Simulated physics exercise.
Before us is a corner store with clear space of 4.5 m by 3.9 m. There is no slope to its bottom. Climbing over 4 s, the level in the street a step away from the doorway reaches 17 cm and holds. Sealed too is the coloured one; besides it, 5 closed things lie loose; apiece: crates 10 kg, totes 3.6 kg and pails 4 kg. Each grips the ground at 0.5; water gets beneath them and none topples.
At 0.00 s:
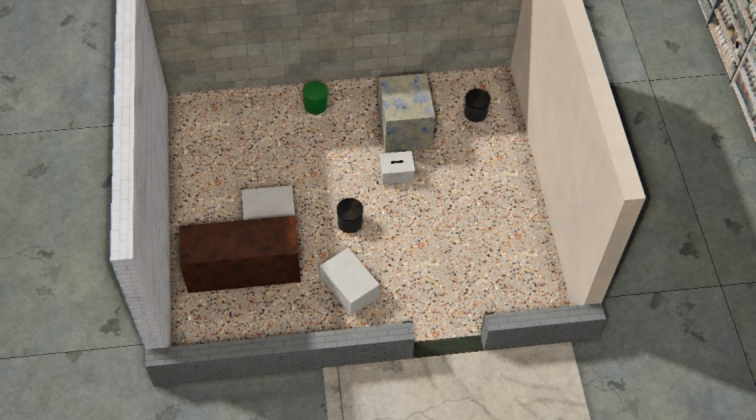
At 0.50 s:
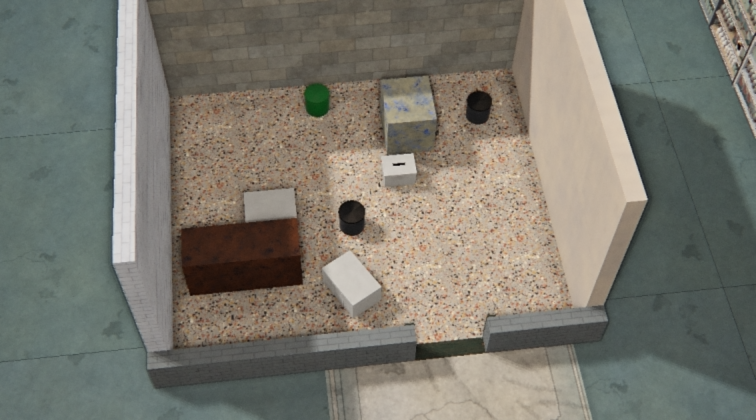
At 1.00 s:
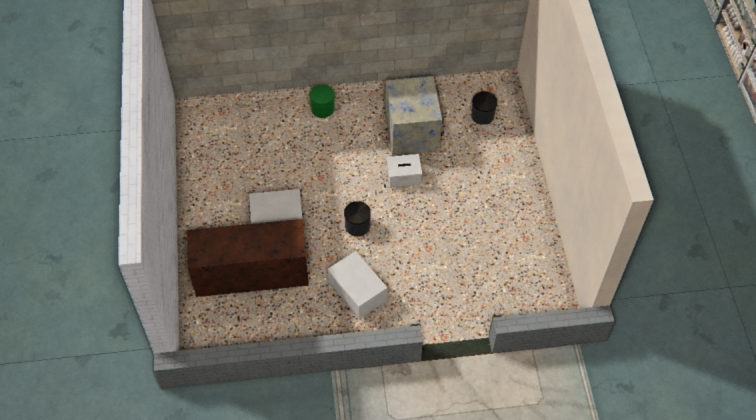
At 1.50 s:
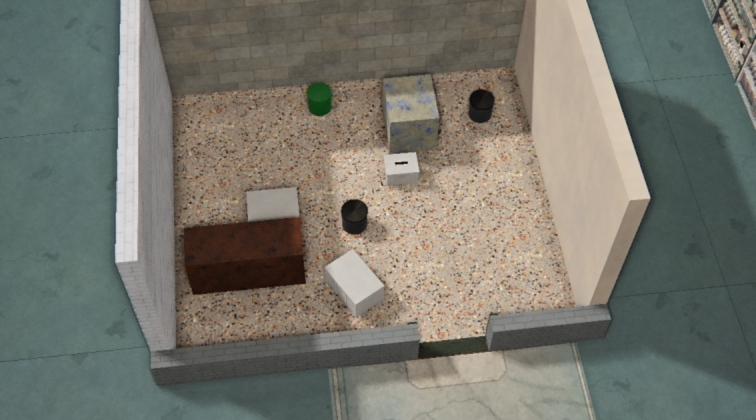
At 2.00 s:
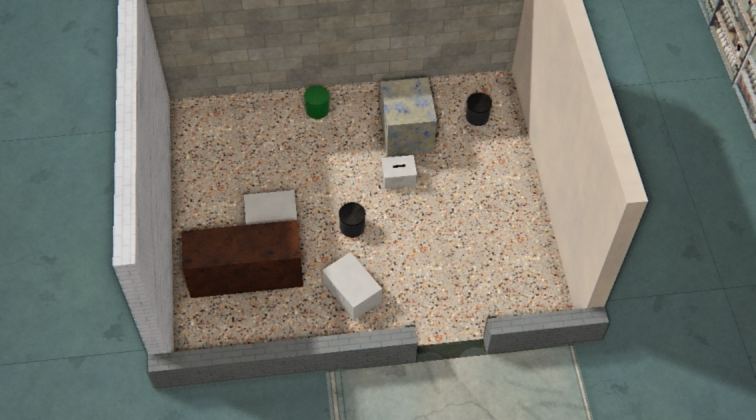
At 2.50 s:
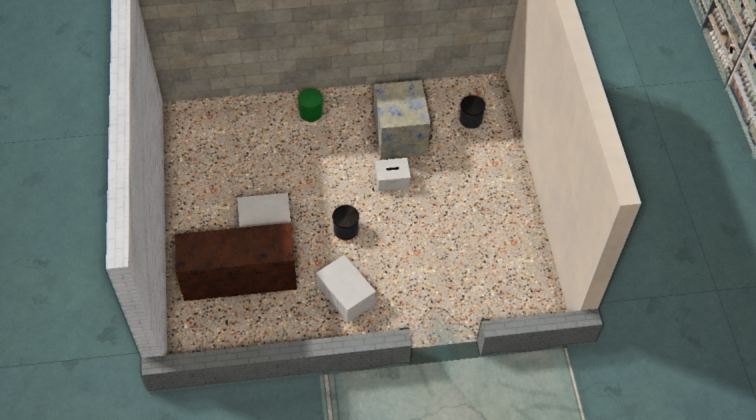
At first, a roofless store with a speckled floor holds a brown counter, pale boxes, a patterned block, and green and black pails, with grey ground outside. Then the ground turns bluish-green as water spreads over it and the pale path, finally reaching the doorway, while nothing inside shifts.
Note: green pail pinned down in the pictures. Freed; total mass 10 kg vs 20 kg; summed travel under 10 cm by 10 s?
I think both options pass.
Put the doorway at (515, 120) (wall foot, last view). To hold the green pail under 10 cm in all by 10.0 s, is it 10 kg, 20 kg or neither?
I'd say the lighter one will work.
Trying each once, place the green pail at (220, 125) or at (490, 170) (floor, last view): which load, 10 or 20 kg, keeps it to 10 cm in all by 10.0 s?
Any load; any load.
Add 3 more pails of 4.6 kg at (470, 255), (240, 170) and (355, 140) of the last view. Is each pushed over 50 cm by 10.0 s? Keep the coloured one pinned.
Result, in turn - exceeds it; falls shy; falls shy.
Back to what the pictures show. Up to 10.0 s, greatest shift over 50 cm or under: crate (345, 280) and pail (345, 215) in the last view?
First within the mark, second within the mark.
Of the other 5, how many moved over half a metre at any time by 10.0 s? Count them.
Count: 2.
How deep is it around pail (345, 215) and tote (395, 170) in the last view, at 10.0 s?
First about 3 cm, second about 7 cm.
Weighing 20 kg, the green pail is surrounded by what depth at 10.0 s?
Something like 5 centimetres.
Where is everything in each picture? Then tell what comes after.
In the first picture, the green pail at (315, 91), on the bottom; 0.0 m2 under water; 0 of 6 have shifted.
In the second picture, the green pail at (317, 93) rests on the ground; water covers 0.0 m2; 0 of 6 have shifted.
In the third picture, the green pail at (322, 94) rests on the ground; 0.0 m2 under water; 0 of 6 have shifted.
In the fourth picture, the green pail at (319, 92) rests on the ground; 0.0 m2 under water; 0 of 6 have shifted.
In the fifth picture, the green pail at (317, 95), on the bottom; 0.0 m2 under water; 0 of 6 have shifted.
In the sixth picture, the green pail at (310, 98) rests on the ground; water covers 0.2 m2; 0 of 6 have shifted.
After 3.5 s the green pail would be 0 cm from its start with 10 kg and 0 cm from its start with 20 kg; 0 cm of water round it then.
After 4.5 s the green pail would be 0 cm from its start with 10 kg and 0 cm from its start with 20 kg; 0 cm of water round it then.
After 7.0 s the green pail would be 0 cm from its start with 10 kg and 0 cm from its start with 20 kg; 2 cm of water round it then.
After 10.0 s the green pail would be 0 cm from its start with 10 kg and 0 cm from its start with 20 kg; 5 cm of water round it then.
